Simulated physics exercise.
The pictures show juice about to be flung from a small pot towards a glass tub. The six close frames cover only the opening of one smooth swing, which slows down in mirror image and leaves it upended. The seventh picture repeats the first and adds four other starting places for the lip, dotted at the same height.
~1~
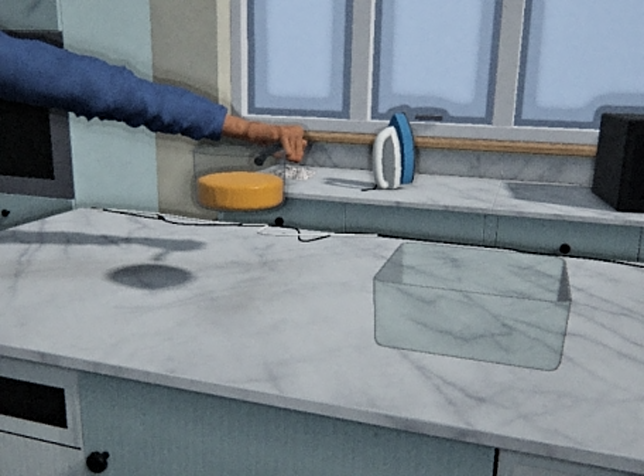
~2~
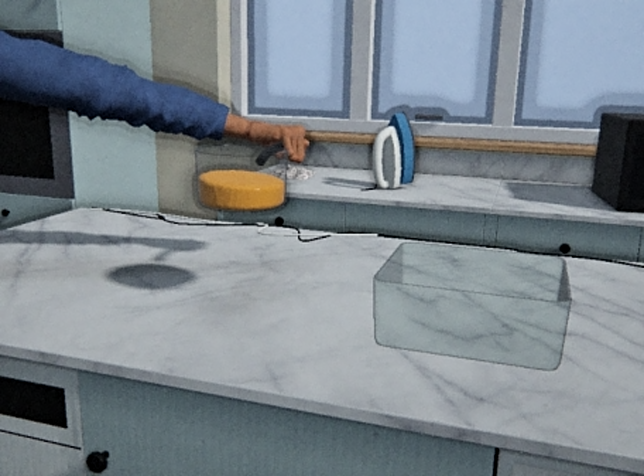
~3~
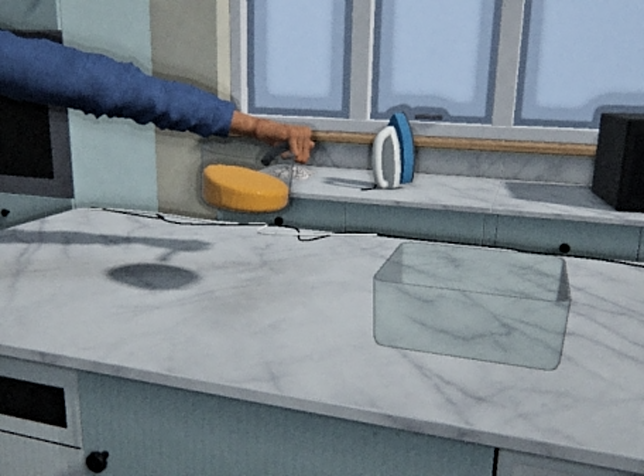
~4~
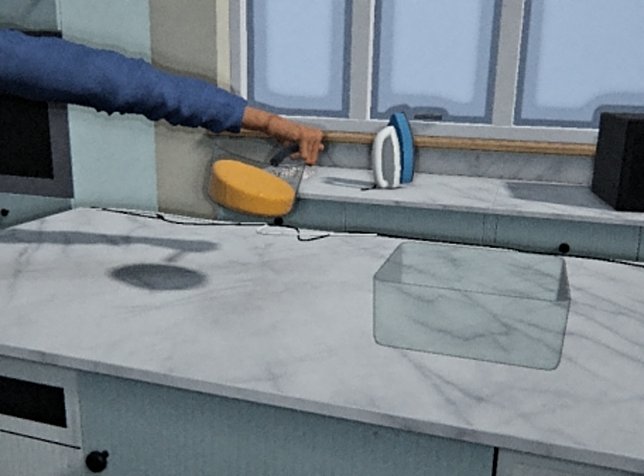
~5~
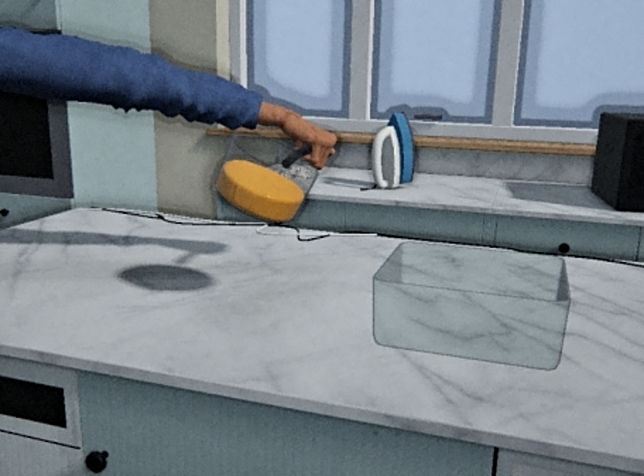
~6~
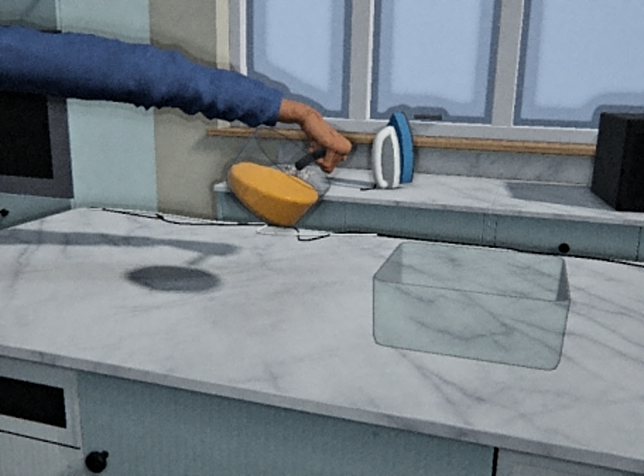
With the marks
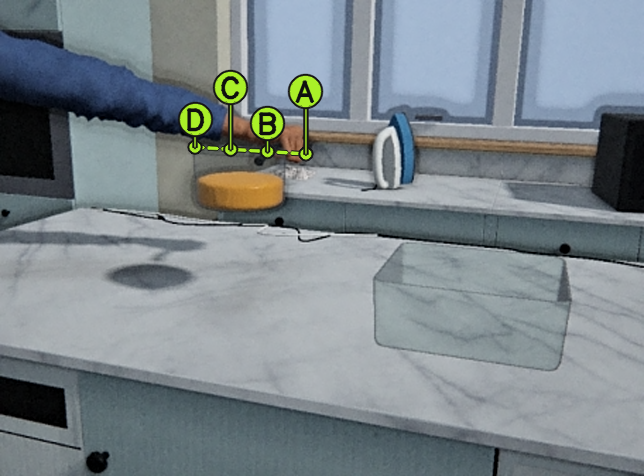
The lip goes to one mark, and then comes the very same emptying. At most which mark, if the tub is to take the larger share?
It is A.
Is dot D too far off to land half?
Yes, that goes wrong.
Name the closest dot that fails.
That would be B.
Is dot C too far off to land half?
Yes, it does.
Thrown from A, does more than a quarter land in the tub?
Yes, clearly.
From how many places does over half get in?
One.
In lime, A at (305, 153); B at (267, 151); C at (230, 149); D at (195, 147).
For dot A, about 75 % lands in the tub, 15 % falls short and 10 % goes beside or beyond.
For dot B, about 15 % lands in the tub, 83 % falls short.
For dot C, about 0 % lands in the tub, 98 % falls short.
For dot D, about 0 % lands in the tub, 100 % falls short.
